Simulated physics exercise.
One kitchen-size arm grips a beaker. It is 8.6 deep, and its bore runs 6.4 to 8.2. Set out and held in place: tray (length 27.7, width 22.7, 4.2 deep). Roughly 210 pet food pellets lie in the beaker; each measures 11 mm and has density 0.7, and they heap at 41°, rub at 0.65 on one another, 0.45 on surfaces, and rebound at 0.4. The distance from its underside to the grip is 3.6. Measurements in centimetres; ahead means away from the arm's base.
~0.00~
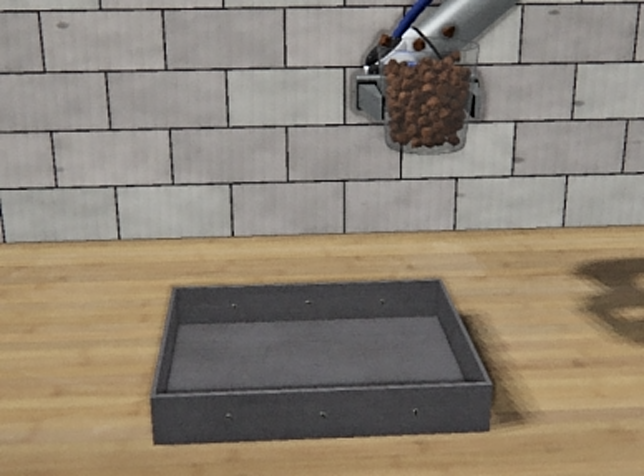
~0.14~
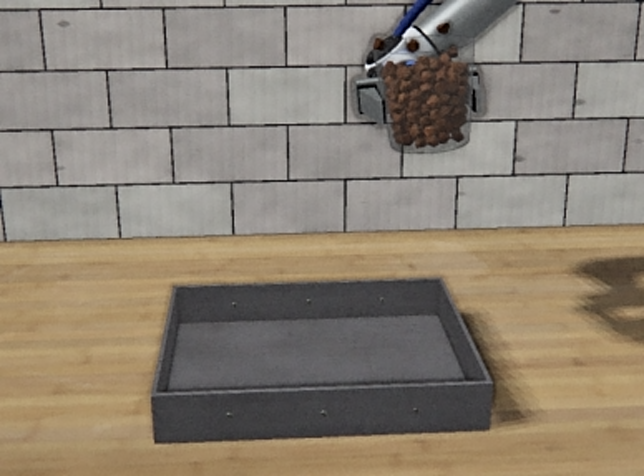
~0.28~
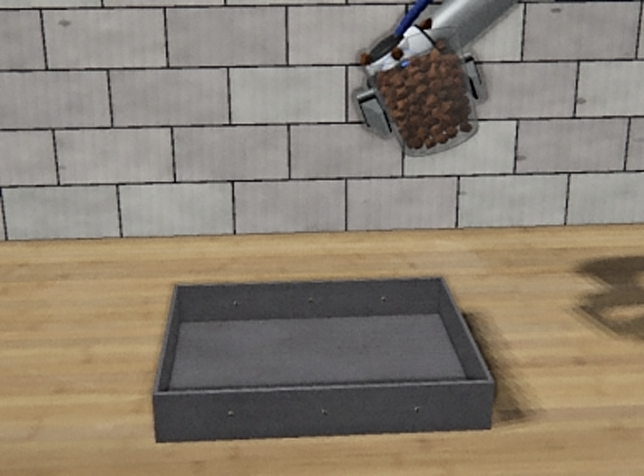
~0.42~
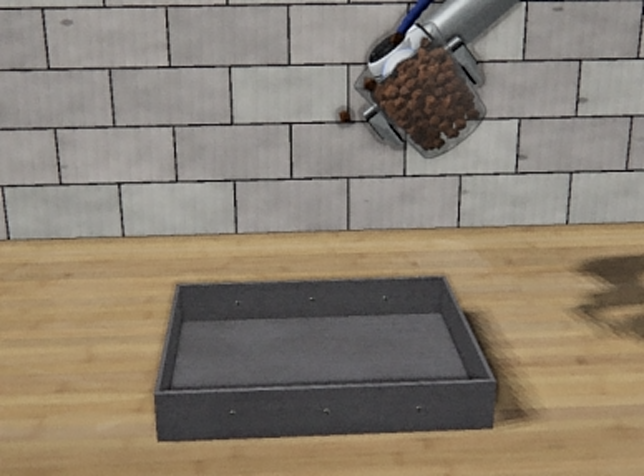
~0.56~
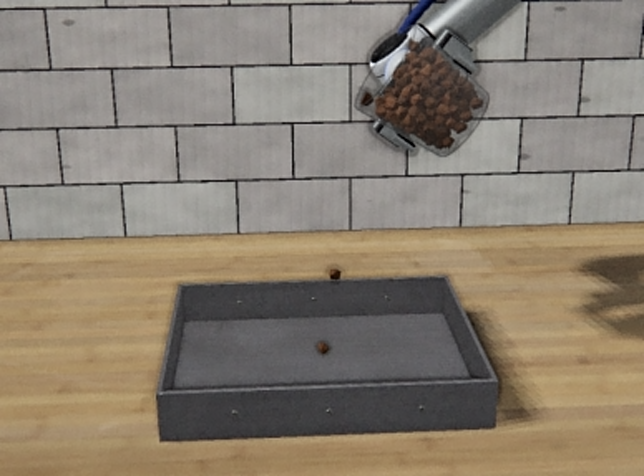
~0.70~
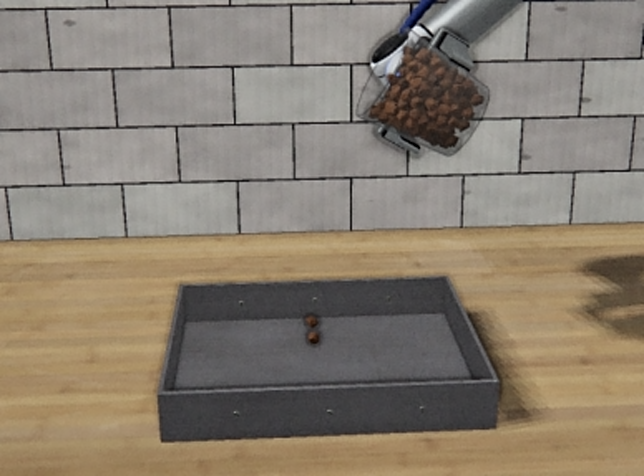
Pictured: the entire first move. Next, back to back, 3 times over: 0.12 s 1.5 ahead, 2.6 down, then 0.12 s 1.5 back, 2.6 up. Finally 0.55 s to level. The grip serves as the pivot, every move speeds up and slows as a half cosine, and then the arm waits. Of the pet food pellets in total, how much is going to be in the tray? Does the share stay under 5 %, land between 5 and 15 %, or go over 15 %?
It stays under 5 %.
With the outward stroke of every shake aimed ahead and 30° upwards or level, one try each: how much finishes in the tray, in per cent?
Estimates, in order: 25 % then 20 %.
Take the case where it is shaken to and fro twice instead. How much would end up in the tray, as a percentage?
Result: Approximately 0 per cent.
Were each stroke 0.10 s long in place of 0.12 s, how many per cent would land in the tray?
About 5 per cent, then.
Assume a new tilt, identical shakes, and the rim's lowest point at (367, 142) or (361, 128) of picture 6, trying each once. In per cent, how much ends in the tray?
Near 20 and 5 in a hundred.
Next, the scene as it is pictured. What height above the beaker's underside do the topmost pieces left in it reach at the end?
Around 9.0 centimetres above the underside.
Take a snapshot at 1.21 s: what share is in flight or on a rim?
Around 0 percent of the load.
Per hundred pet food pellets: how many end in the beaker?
Some 100 per cent.
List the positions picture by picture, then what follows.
In the first picture, beaker middle at (427, 97), level; upper third of the load around (428, 75), from x 385 to 465, top at y 30; 206 in the beaker.
In the second picture, beaker middle at (427, 96), tilted 6° forward; upper third of the load around (427, 74), from x 380 to 465, top at y 30.
In the third picture, beaker middle at (426, 96), tilted 20° forward; upper third of the load around (427, 74), from x 365 to 465, top at y 25.
In the fourth picture, beaker middle at (426, 96), tilted 39° forward; upper third of the load around (427, 76), from x 345 to 470, top at y 40; 204 in the beaker, 2 in flight or on a rim.
In the fifth picture, beaker middle at (426, 97), tilted 53° forward; upper third of the load around (426, 78), from x 325 to 475, top at y 45; 204 in the beaker, 1 in the tray, 1 in flight or on a rim.
In the sixth picture, beaker middle at (427, 98), tilted 59° forward; upper third of the load around (425, 80), from x 315 to 475, top at y 50; 204 in the beaker, 2 in the tray.
By 1.21 s, tilted 59° forward, highest piece 29 above the table; 204 in the beaker, 2 in the tray.
By 1.72 s, tilted 26° forward, highest piece 29 above the table; 204 in the beaker, 2 in the tray.
By 2.17 s, level, highest piece 31 above the table; 204 in the beaker, 2 in the tray.
By 3.22 s, level, highest piece 31 above the table; 204 in the beaker, 2 in the tray.
Final count, 204 in the beaker, 2 in the tray. That is 1 % in the tray.
